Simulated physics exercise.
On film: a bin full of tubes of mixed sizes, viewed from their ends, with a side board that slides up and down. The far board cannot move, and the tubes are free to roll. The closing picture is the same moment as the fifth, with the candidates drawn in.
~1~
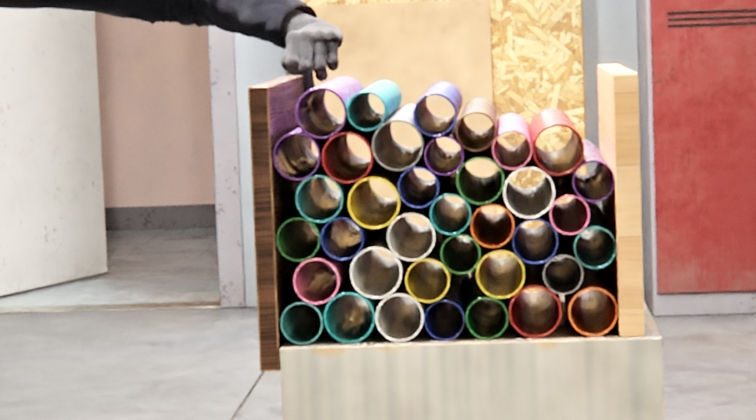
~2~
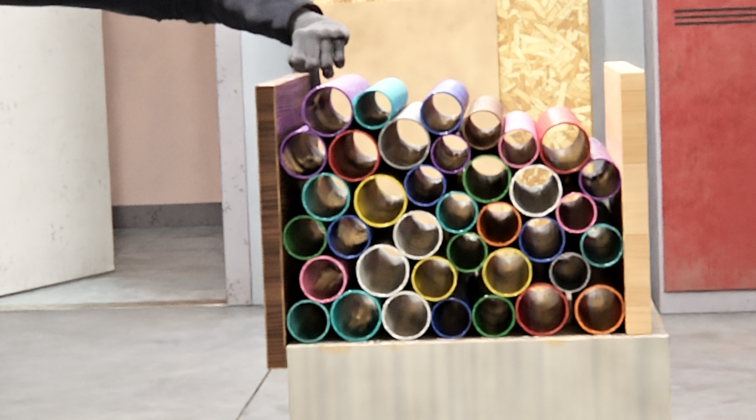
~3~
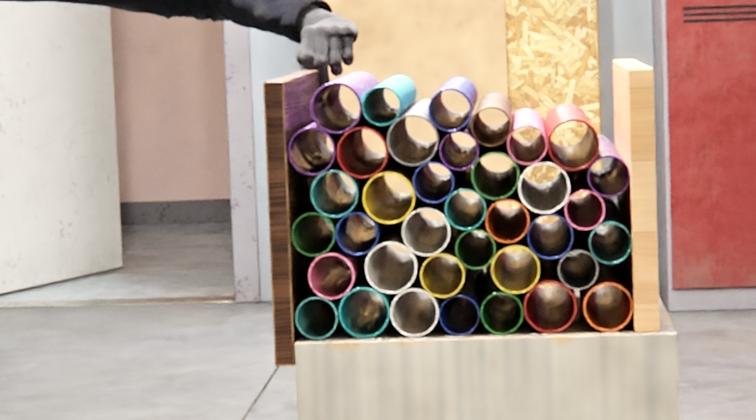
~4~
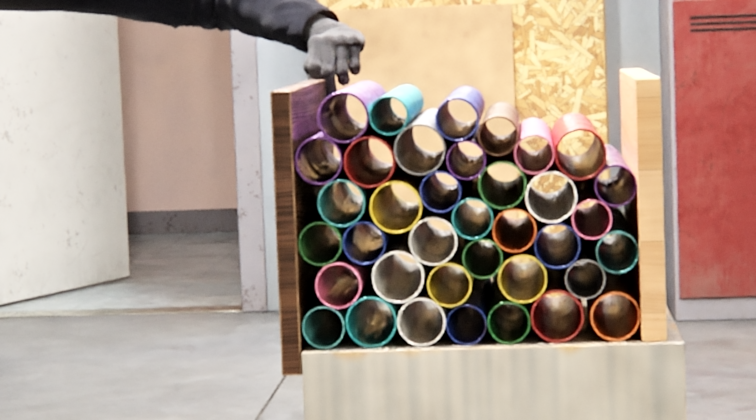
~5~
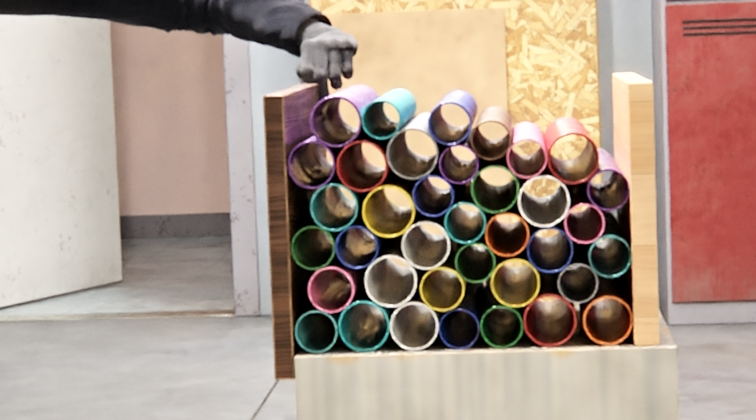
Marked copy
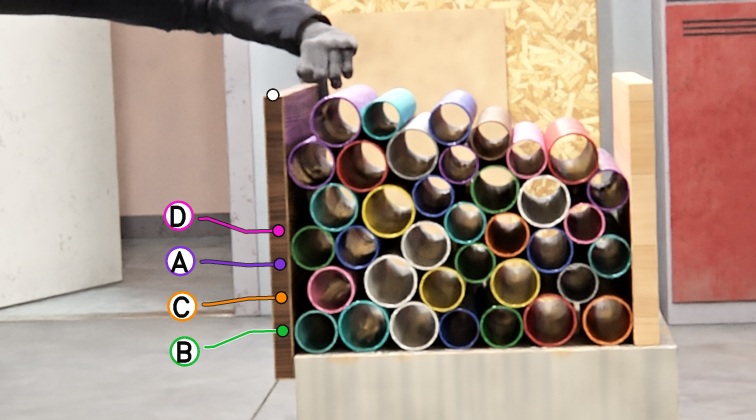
A gloved hand and dark sleeve at upper left shift slightly right along with the wooden bin of colourful tubes, the door and the red locker, as the whole view drifts. The view then dips a little and edges back left, while the tubes stay stacked in the same arrangement between the side boards.
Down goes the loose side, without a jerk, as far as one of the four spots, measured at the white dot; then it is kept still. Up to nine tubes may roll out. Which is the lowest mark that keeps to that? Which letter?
Down to C.
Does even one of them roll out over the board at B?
Yes.
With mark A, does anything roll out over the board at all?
Yes, at A.
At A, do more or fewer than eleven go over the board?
It loses fewer than eleven.
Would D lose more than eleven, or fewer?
At D, fewer than eleven.
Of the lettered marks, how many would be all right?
The number is three.
On the marked copy, A at (280, 264); B at (282, 331); C at (281, 298); D at (278, 231); the white dot at (273, 95).
With C. Early on, top of the board (288, 193).
Further on, top of the board (293, 296).
At the end, top of the board (293, 296), eight out over the board.
As for the rest, A two out over the board; B more than nine out over the board; D two out over the board.
